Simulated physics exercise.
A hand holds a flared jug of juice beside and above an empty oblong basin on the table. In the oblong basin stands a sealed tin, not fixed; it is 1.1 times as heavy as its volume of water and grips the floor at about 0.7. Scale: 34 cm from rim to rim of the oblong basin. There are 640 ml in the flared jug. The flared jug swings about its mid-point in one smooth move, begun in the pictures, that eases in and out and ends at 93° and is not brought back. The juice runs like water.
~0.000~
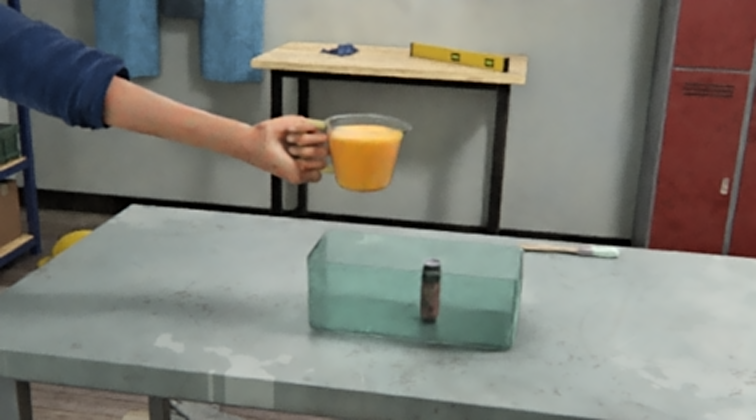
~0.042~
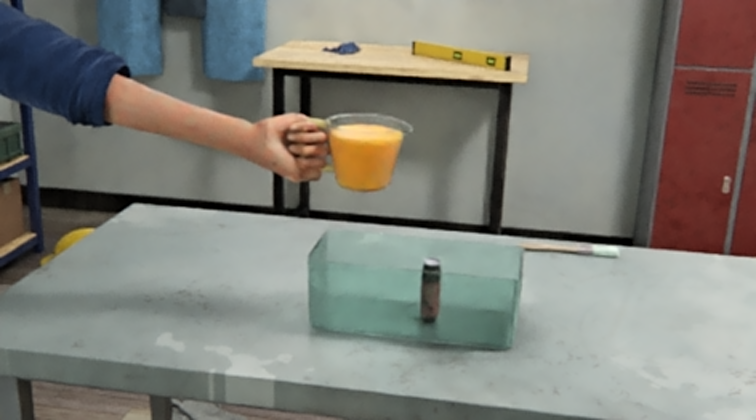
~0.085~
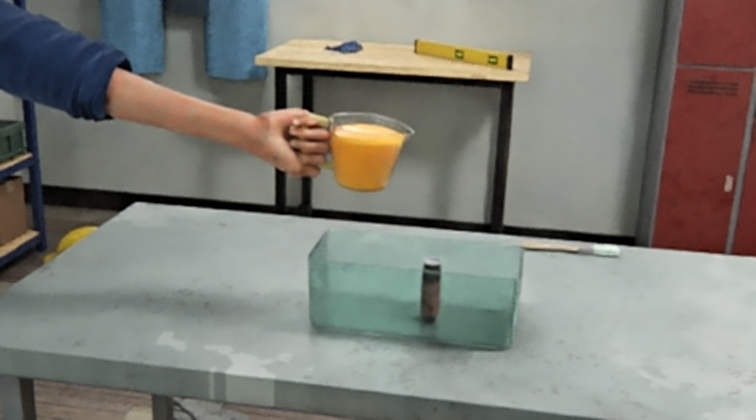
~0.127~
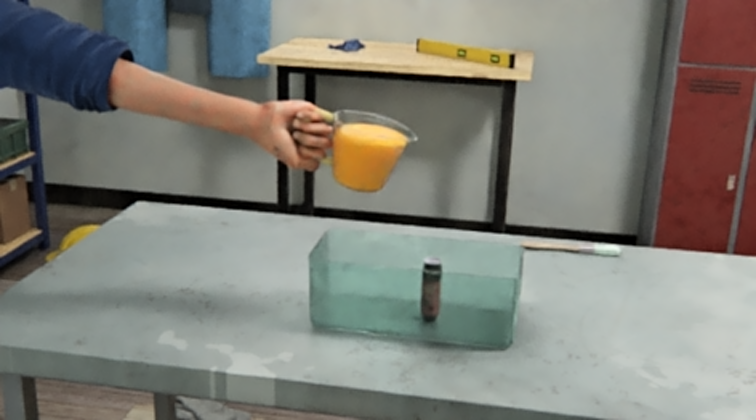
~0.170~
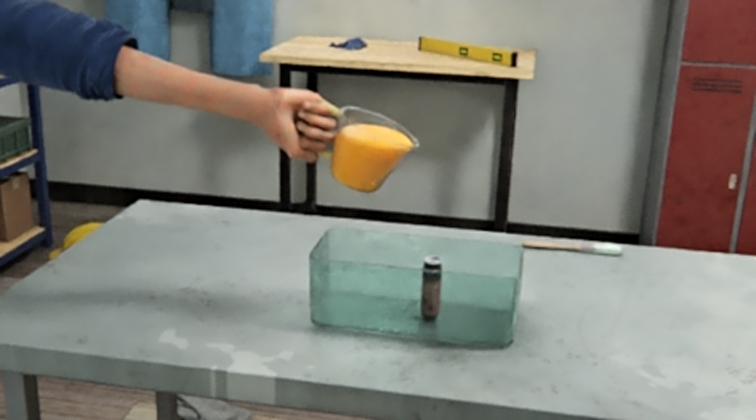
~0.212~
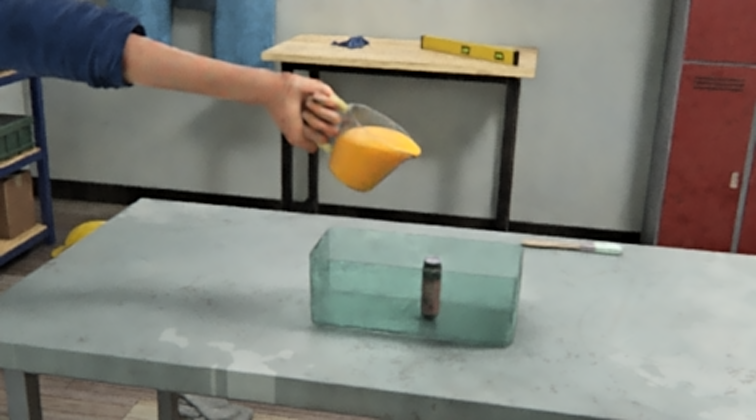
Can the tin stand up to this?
The tin remains upright.
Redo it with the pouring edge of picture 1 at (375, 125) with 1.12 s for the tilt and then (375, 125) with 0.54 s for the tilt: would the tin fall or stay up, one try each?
First it falls; then it goes over.
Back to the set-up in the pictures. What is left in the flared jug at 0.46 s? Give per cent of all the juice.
Near 44 in a hundred.
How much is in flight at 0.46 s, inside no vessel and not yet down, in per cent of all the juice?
Near 38 in a hundred.
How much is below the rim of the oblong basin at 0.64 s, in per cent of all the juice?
About 74 per cent.
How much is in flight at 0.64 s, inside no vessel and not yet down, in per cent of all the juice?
Near 16 in a hundred.
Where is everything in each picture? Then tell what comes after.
In the first frame, tilt 0°; pouring edge (411, 128); surface from (331, 130) to (402, 135); the oblong basin's rim runs from (317, 245) to (523, 264); the tin's top is at (432, 265).
In the second frame, tilt 1°; pouring edge (412, 129); surface from (331, 129) to (403, 136).
In the third frame, tilt 6°; pouring edge (414, 133); surface from (333, 128) to (404, 137).
In the fourth frame, tilt 12°; pouring edge (416, 138); surface from (337, 127) to (407, 139).
In the fifth frame, tilt 21°; pouring edge (419, 146); surface from (340, 129) to (414, 143).
In the sixth frame, tilt 31°; pouring edge (419, 155); surface from (341, 134) to (417, 148); 1 per cent is over the edge.
Then, 0.46 s in, the tilt is 88° and 43 per cent is still to pour; the tin stands where it began.
Then, 0.64 s in, the tilt is 93° and 10 per cent is still to pour; the tin stands where it began.
Then, 0.83 s in, the tilt is 93° and 2 per cent is still to pour; the tin stands where it began.
Then, 1.04 s in, the tilt is 93° and 0 per cent is still to pour; the tin stands where it began.
Finally, the tin stands where it began.
